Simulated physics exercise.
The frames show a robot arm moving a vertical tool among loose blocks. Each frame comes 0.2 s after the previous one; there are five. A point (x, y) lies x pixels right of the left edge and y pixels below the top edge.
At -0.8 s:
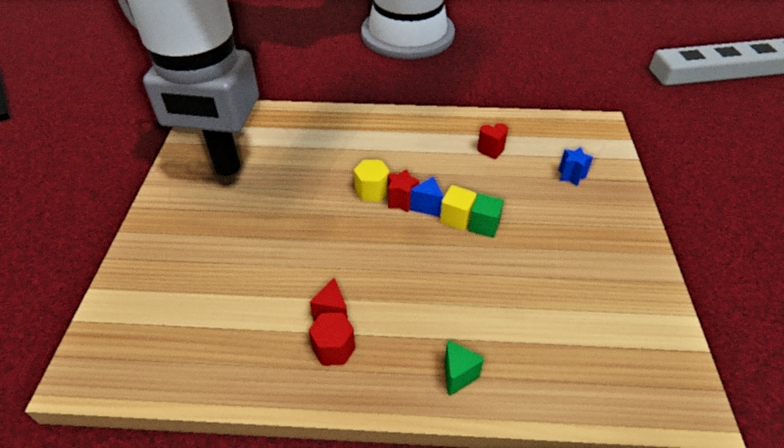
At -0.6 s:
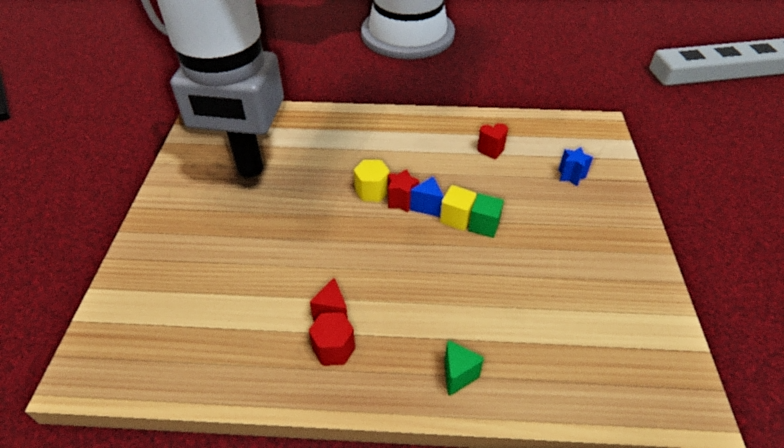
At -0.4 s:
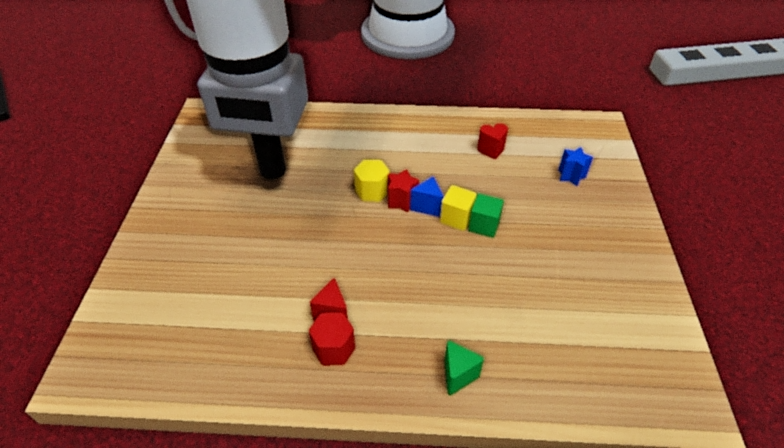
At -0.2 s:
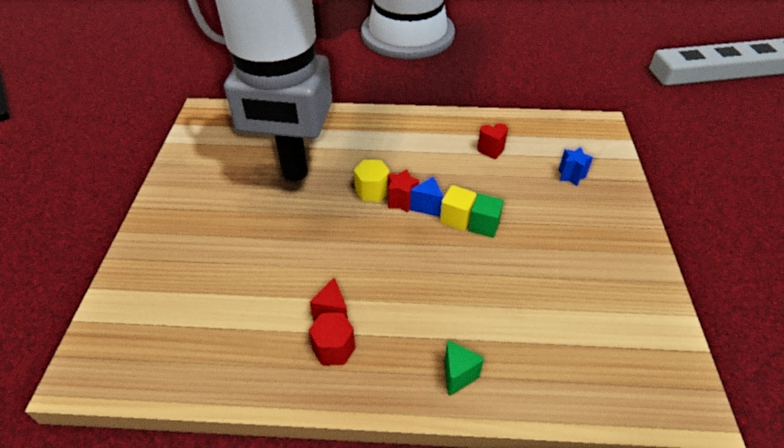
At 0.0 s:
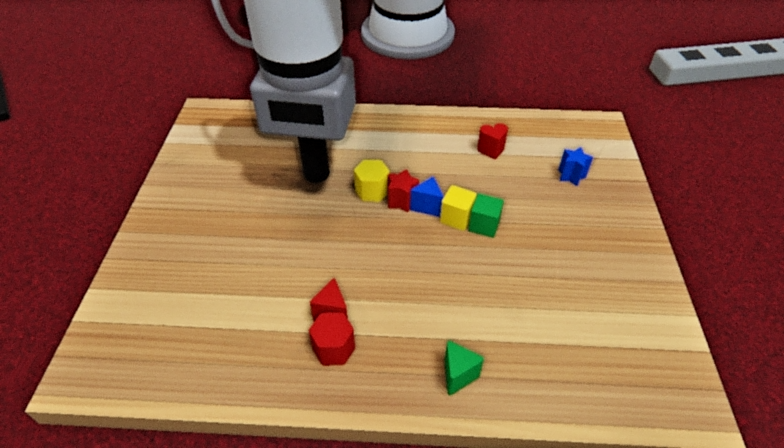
A robot arm with a dark vertical tool slides steadily rightward over a striped wooden board on a red surface, seen from above at an angle by a still camera. The tool nears a row of yellow hexagon, red star, blue triangle, yellow square and green block. A red heart and blue star sit behind, red and green pieces in front, all motionless.
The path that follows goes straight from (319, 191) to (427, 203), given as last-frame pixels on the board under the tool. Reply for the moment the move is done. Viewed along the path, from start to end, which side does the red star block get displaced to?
It slides leftward.
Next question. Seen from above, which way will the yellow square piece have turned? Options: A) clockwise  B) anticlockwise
The answer is B.
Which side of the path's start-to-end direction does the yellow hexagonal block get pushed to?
That block drifts left.
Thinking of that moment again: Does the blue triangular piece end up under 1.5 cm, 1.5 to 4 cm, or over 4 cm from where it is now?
Shift: 1.5 to 4 cm.
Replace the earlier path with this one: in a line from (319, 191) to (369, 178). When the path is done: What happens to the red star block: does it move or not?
By the last moment of the path, the red star block has shifted.
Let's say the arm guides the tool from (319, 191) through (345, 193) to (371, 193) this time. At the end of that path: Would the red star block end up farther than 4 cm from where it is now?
I expect not.
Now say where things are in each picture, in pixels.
In the first picture, tool tip at (228, 169); block tops, yellow hexagonal block at (372, 170); red star block at (402, 180); blue triangular piece at (429, 187); yellow square piece at (459, 197).
In the second picture, tool at (251, 170); blocks unchanged.
In the third picture, tool at (273, 172); blocks unchanged.
In the fourth picture, tool at (295, 174); blocks unchanged.
In the fifth picture, tool at (317, 176); yellow hexagonal block at (372, 170); red star block at (402, 180); blue triangular piece at (429, 187); yellow square piece at (459, 197).
On the path given first. One third of the way, tool at (354, 180); yellow hexagonal block at (383, 168); red star block at (410, 179), turned 20° clockwise; blue triangular piece at (433, 189).
Two thirds of the way, tool at (391, 184); yellow hexagonal block at (402, 160), turned 35° anticlockwise; red star block at (422, 175), turned 55° clockwise; blue triangular piece at (437, 191), turned 20° clockwise; yellow square piece at (462, 200).
At the end, tool at (428, 188); yellow hexagonal block at (404, 159), turned 40° anticlockwise; red star block at (447, 172), turned 35° clockwise; blue triangular piece at (441, 197), turned 20° clockwise; yellow square piece at (465, 203), turned 20° anticlockwise.
